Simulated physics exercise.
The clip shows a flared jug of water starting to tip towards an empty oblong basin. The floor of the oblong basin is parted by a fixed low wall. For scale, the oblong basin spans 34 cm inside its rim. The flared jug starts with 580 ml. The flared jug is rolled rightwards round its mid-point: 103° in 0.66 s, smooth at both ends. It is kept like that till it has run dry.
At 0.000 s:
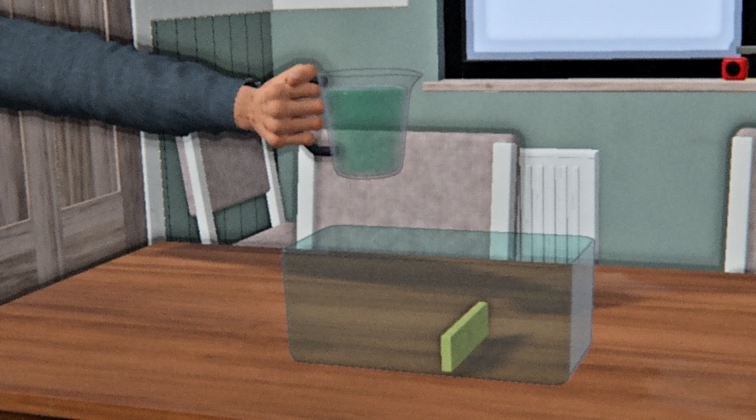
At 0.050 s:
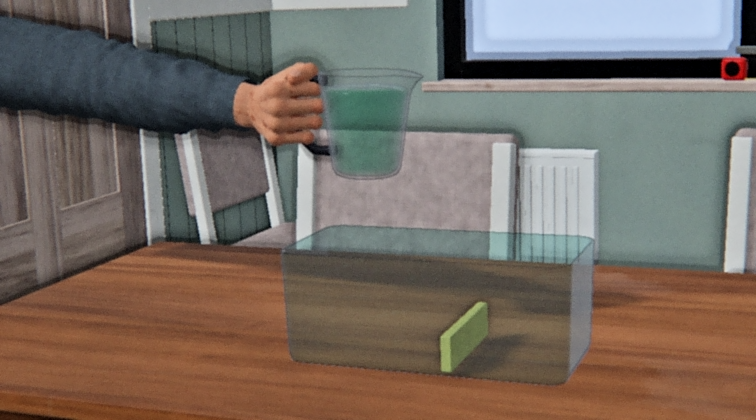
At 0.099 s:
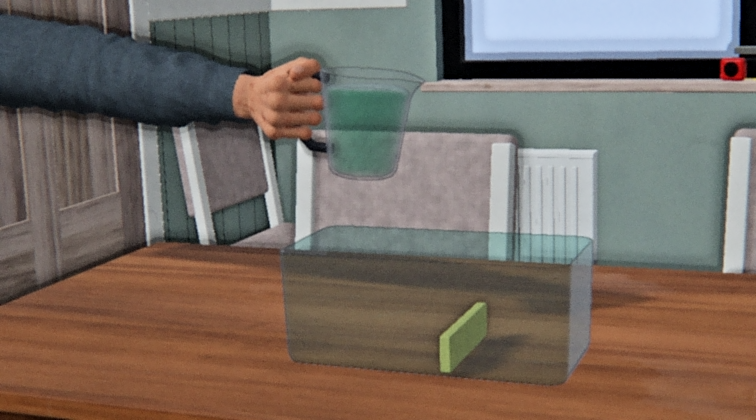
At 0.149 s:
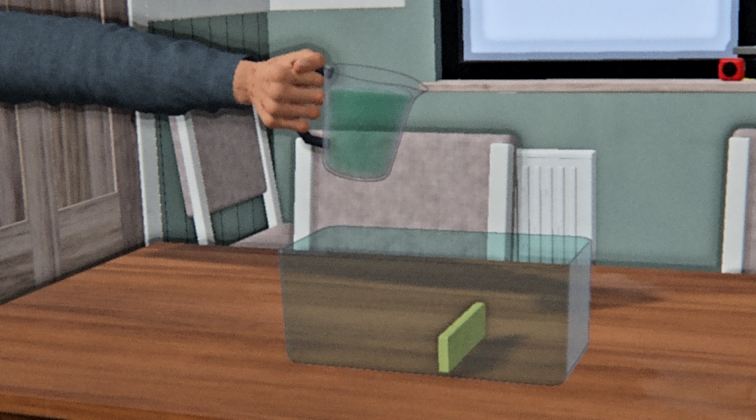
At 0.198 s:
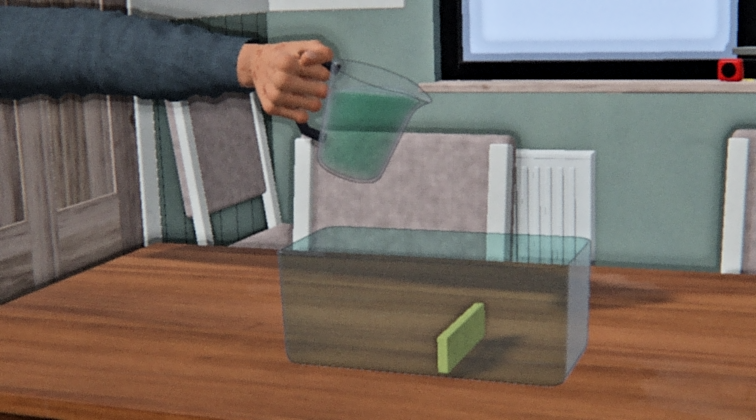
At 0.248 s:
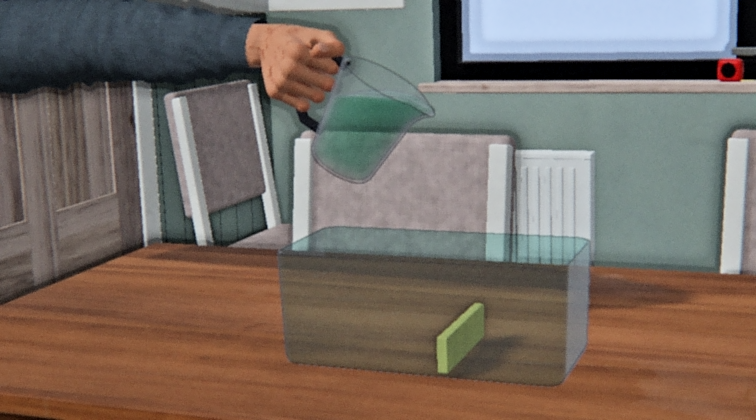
A hand holding a clear jug of green liquid kept it nearly upright at first, then steadily tilted it to the right above an empty see-through basin with a small green wall inside.
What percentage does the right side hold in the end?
Roughly 85 per cent is past the wall.
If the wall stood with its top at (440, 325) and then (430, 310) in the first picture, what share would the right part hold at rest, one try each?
First 90, then 95 per cent.
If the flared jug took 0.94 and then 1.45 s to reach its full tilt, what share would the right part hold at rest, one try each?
First 85, then 85 per cent.
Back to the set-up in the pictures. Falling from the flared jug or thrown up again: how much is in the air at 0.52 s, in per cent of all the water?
Near 26 in a hundred.
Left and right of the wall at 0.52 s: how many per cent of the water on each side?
Some 0 per cent left and 20 right.
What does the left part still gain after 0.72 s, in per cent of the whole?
Some 4 per cent.
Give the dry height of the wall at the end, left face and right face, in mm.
Left about 38 mm, right about 16 mm.
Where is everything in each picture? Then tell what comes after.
In the first picture, it leans 0°; its right rim is at (422, 74); the water meets the walls at (329, 88) and (409, 87); the oblong basin's rim runs from (305, 240) to (583, 254); the wall's top is at (466, 320).
In the second picture, it leans 1°; its right rim is at (423, 76); the water meets the walls at (329, 87) and (409, 89).
In the third picture, it leans 6°; its right rim is at (425, 81); the water meets the walls at (330, 86) and (410, 91).
In the fourth picture, it leans 12°; its right rim is at (428, 89); the water meets the walls at (333, 87) and (414, 94).
In the fifth picture, it leans 21°; its right rim is at (432, 101); the water meets the walls at (336, 93) and (421, 97).
In the sixth picture, it leans 32°; its right rim is at (435, 115); the water meets the walls at (334, 103) and (431, 109); 1 per cent is over the edge.
After 0.52 s the tilt is 92° and 53 per cent is still to pour, 0 is left of the wall and 21 right of it.
After 0.72 s the tilt is 103° and 11 per cent is still to pour, 10 is left of the wall and 65 right of it.
After 0.93 s the tilt is 103° and 1 per cent is still to pour, 13 is left of the wall and 84 right of it.
After 1.16 s the tilt is 103° and 0 per cent is still to pour, 15 is left of the wall and 85 right of it.
In the end 14 per cent lies left of the wall, 85 right of it and 1 outside.
